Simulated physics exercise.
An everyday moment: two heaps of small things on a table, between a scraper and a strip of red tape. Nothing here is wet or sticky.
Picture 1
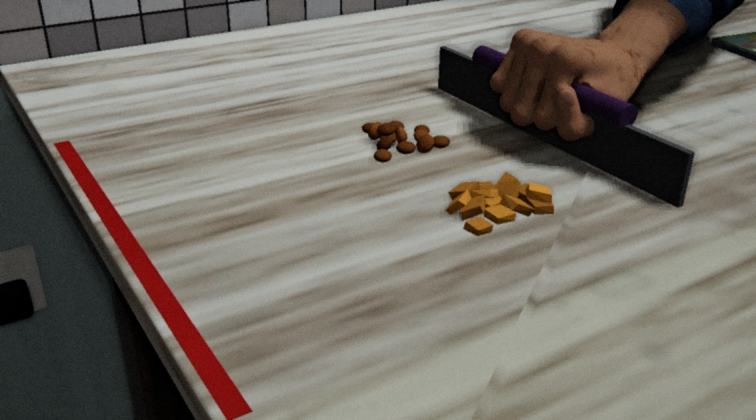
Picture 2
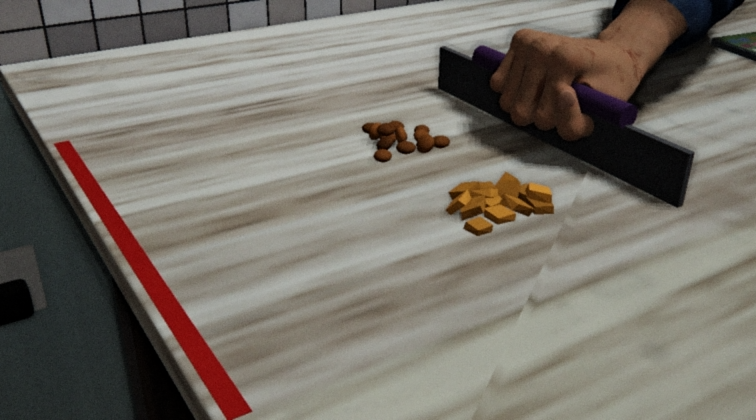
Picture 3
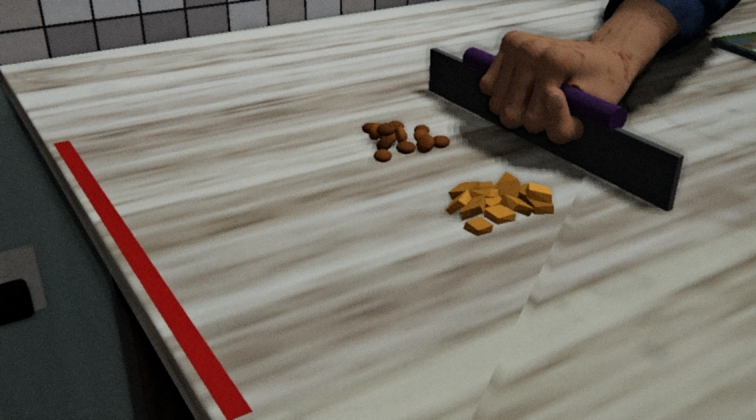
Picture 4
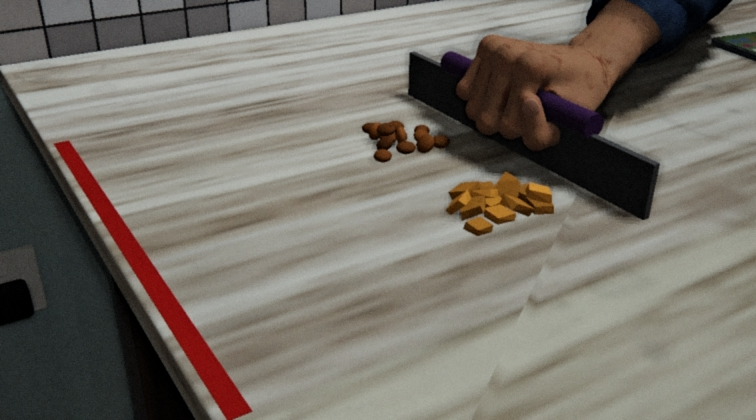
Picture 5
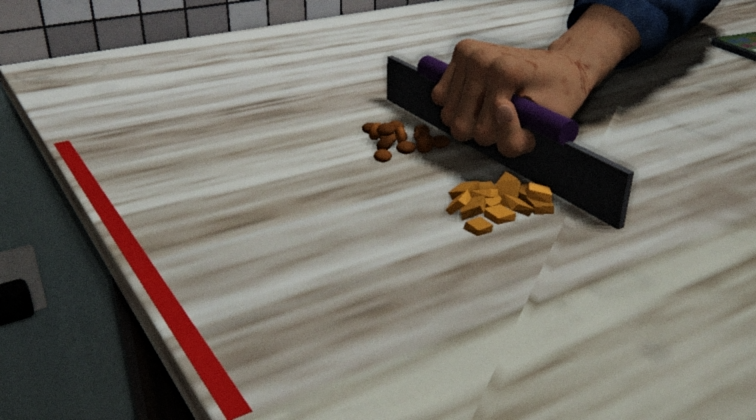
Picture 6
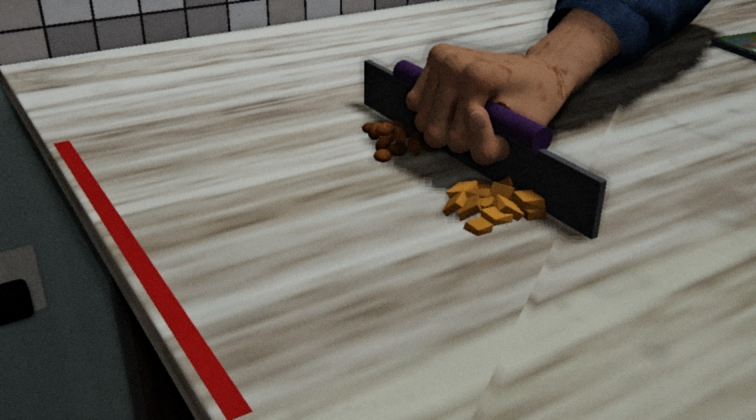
To begin with, a hand holds a dark scraper with a purple handle still on a streaked tabletop, to the right of two small heaps, one brown and one orange, with red tape at the left. The hand then slides the scraper leftward, reaching both heaps and nudging some of the pieces along.
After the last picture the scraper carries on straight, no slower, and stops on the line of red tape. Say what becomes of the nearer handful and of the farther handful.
The nearer handful partly drops off; the farther handful partly drops off.
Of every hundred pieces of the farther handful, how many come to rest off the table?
Some 100 per cent.
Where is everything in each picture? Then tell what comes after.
The first frame shows scraper (663, 167), at rest; red tape (67, 151), right by the edge; edge at (111, 254); nearer handful (490, 203), a few small crackers; farther handful (401, 136), a few bits of cat kibble.
The second frame shows scraper (663, 167), at rest; farther handful (401, 136).
The third frame shows scraper (652, 171); nearer handful (490, 203).
The fourth frame shows scraper (628, 178); farther handful (401, 136).
The fifth frame shows scraper (603, 187); nearer handful (490, 203).
The sixth frame shows scraper (576, 195); red tape (67, 151); edge at (111, 254); nearer handful (482, 203), roughly a quarter pushed along; farther handful (400, 136), roughly a quarter pushed along.
Then, 0.80 s later than the last frame, scraper still moving, near (303, 147); nearer handful all on the table, its front near (282, 253); farther handful all on the table, its front near (231, 179).
Then, 1.62 s later than the last frame, scraper stopped at the red tape; nearer handful every one over the edge; farther handful roughly two thirds over the edge.
Then, 1.90 s later than the last frame, scraper stopped at the red tape; nearer handful every one over the edge; farther handful every one over the edge.
When it is over, scraper stopped at the red tape; nearer handful every one over the edge; farther handful every one over the edge.
